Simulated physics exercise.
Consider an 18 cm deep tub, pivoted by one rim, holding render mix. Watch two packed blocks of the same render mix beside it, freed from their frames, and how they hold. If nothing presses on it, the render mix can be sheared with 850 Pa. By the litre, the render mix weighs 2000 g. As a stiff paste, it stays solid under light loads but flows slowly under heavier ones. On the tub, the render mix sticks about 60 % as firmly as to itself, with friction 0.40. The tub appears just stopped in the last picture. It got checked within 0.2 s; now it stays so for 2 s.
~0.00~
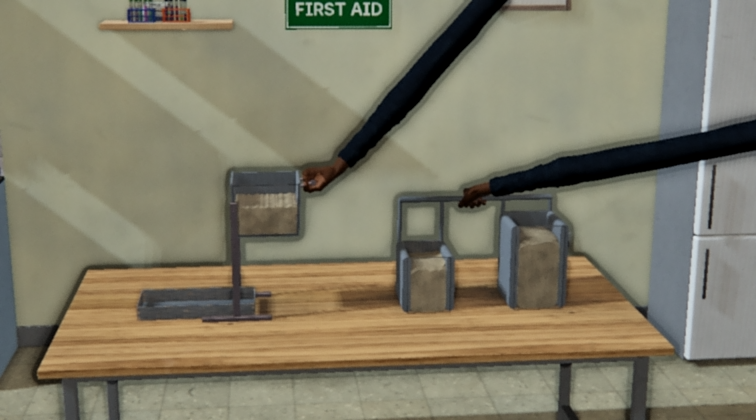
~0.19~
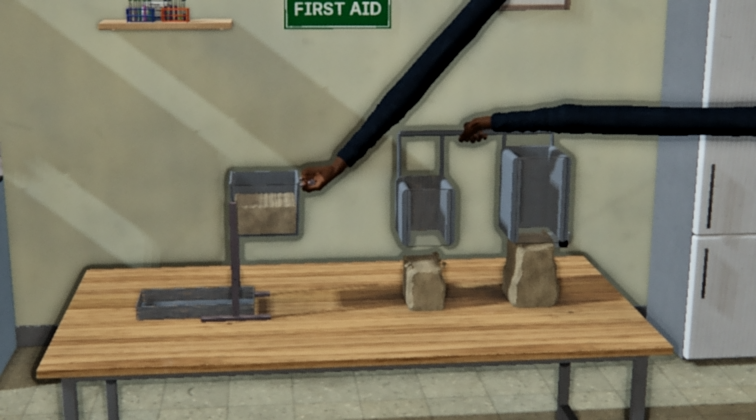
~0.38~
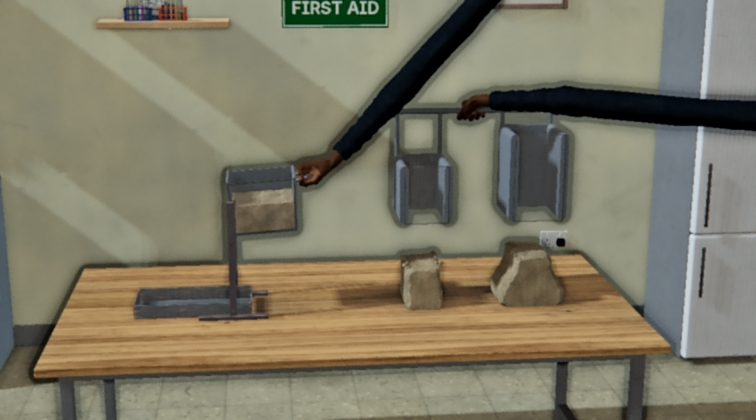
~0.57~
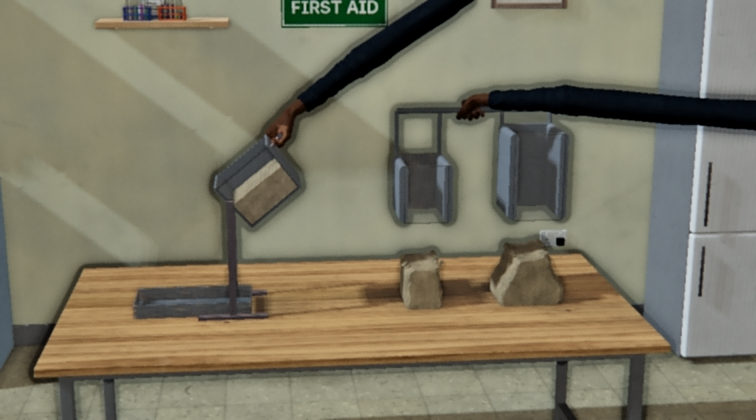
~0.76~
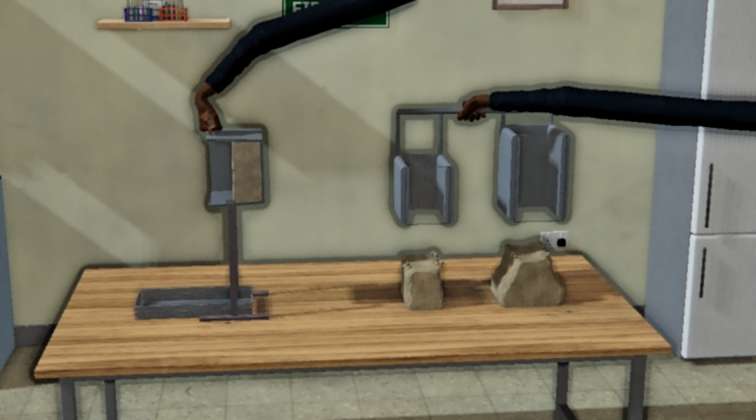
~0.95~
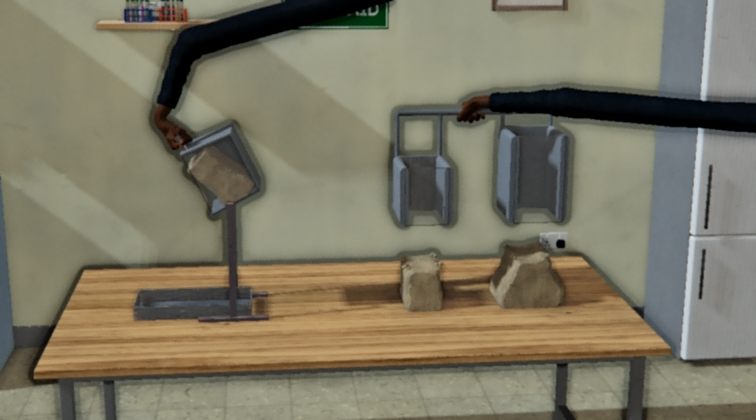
A wooden table with metal legs stands in a pale green-walled room, seen from the front and slightly above by a nearly still camera. On it are a grey tub of tan mix on a post above a shallow tray at left, and two tan blocks in grey moulds at right. One dark-sleeved arm lifts the moulds, the larger block slumps and widens, then another swings the tub over leftward.
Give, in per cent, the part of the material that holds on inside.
The part that holds on is close to 0 per cent.
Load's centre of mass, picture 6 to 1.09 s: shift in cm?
Something like 13 cm, I'd say.
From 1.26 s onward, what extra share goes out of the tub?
About 0 per cent.
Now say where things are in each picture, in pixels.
Handle-side rim at (298, 184), tilt 0 degrees; highest point of the render mix at (261, 207); test blocks 16 cm, 26 cm high (left to right), in the first frame.
Handle-side rim at (297, 183), tilt 0 degrees; highest point of the render mix at (260, 207); test blocks 16 cm, 23 cm high (left to right), in the second frame.
Handle-side rim at (293, 179), tilt 4 degrees; highest point of the render mix at (291, 202); test blocks 16 cm, 19 cm high (left to right), in the third frame.
Handle-side rim at (266, 147), tilt 39 degrees; highest point of the render mix at (279, 167); test blocks 16 cm, 19 cm high (left to right), in the fourth frame.
Handle-side rim at (207, 141), tilt 91 degrees; highest point of the render mix at (236, 142); test blocks 16 cm, 19 cm high (left to right), in the fifth frame.
Handle-side rim at (182, 157), tilt 115 degrees; highest point of the render mix at (207, 153); test blocks 16 cm, 19 cm high (left to right), in the sixth frame.
By 1.09 s, the tub is at 115 degrees and holds 37 %.
By 1.26 s, the tub is at 115 degrees and holds 0 %.
By 1.43 s, the tub is at 115 degrees and holds 0 %.
By 1.60 s, the tub is at 115 degrees and holds 0 %.
By 2.95 s, at the end, the tub is at 115 degrees and holds 0 %.
